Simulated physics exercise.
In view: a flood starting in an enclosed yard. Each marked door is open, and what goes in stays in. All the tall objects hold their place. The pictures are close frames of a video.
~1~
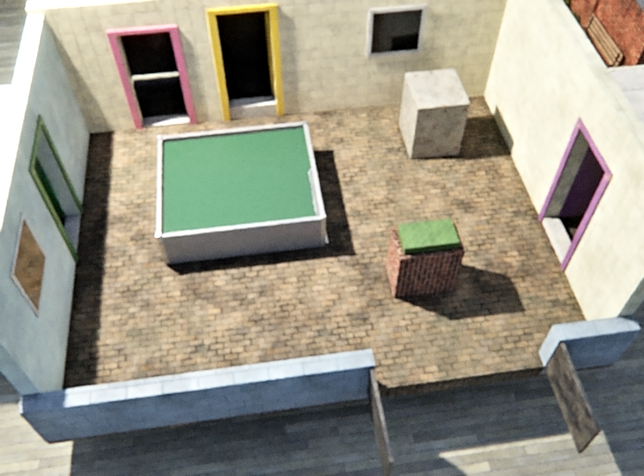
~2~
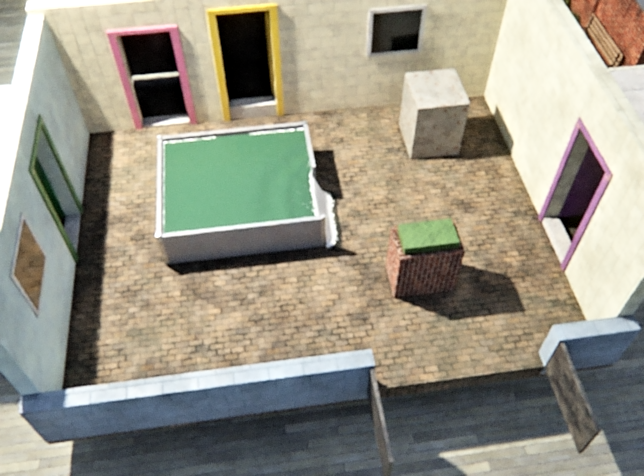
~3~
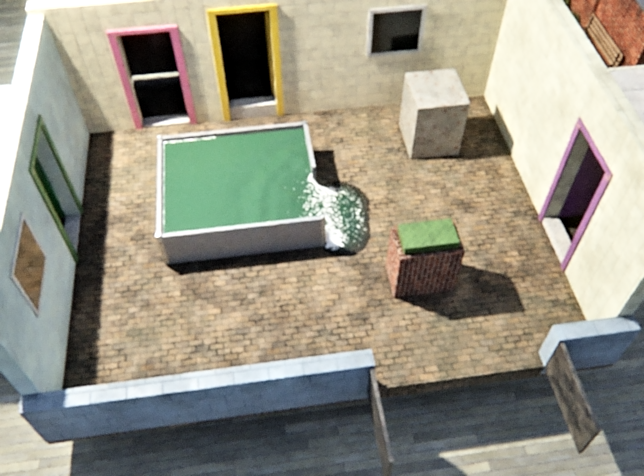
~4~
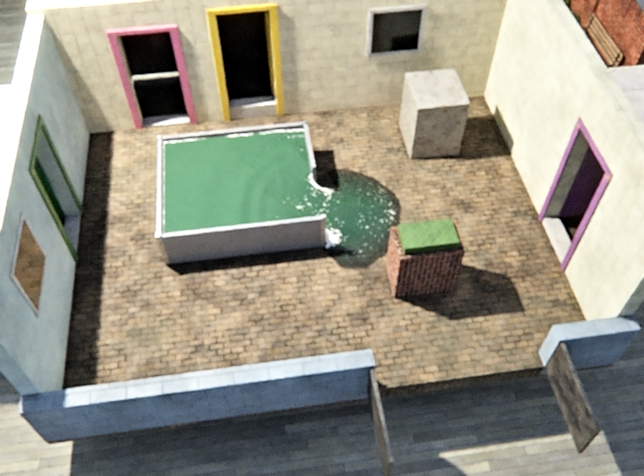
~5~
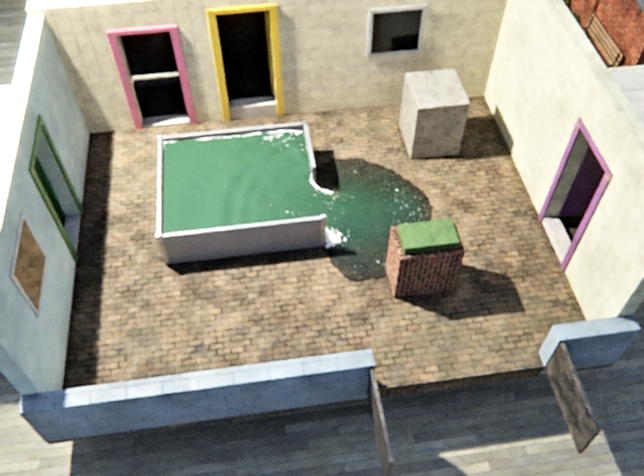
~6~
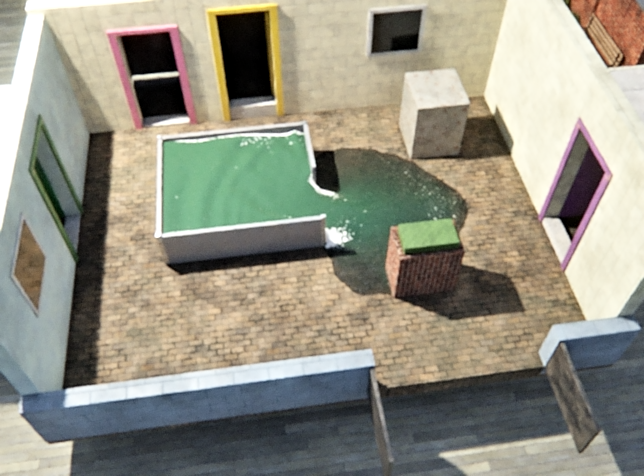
In a walled yard paved with brick, a raised tank of green water sits full and still beside a grass-topped brick block and a pale cube. Its right side breaks open and water pours out in white froth, then spreads rightward across the paving in a widening dark green pool around the brick block.
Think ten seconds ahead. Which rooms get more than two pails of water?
The pink door holds within the limit; the purple door floods; the yellow door holds within the limit; the green door holds within the limit.
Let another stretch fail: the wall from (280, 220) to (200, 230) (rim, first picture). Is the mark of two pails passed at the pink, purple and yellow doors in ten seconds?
My reading: The pink door is over; the purple door keeps below it; the yellow door is under.
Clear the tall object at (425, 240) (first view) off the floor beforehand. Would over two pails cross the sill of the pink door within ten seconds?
Then: The pink one lets less in.
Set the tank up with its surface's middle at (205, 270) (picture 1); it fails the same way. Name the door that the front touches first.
It is the purple one.
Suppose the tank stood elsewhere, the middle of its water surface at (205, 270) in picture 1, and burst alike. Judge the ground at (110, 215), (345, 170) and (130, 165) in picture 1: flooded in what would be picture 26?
As listed: Not flooded, wet, clear.
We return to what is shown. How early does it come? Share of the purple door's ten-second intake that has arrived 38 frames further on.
About 95 per cent.
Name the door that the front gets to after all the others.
Last comes the door marked green.
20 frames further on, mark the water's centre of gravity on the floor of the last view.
Around (354, 204).
A moment on, water covers 25 % of the floor; the pink door not reached, the purple door wet at the sill, nothing in, the yellow door not reached, the green door not reached.
Next, water covers 35 % of the floor; the pink door not reached, the purple door over two buckets in, the yellow door not reached, the green door not reached.
Then, water covers 45 % of the floor; the pink door not reached, the purple door far over two buckets in, the yellow door not reached, the green door not reached.
Later, water covers 65 % of the floor; the pink door not reached, the purple door far over two buckets in, the yellow door wet at the sill, nothing in, the green door not reached.
In the end, water covers 95 % of the floor; the pink door wet at the sill, nothing in, the purple door far over two buckets in, the yellow door wet at the sill, nothing in, the green door wet at the sill, nothing in.
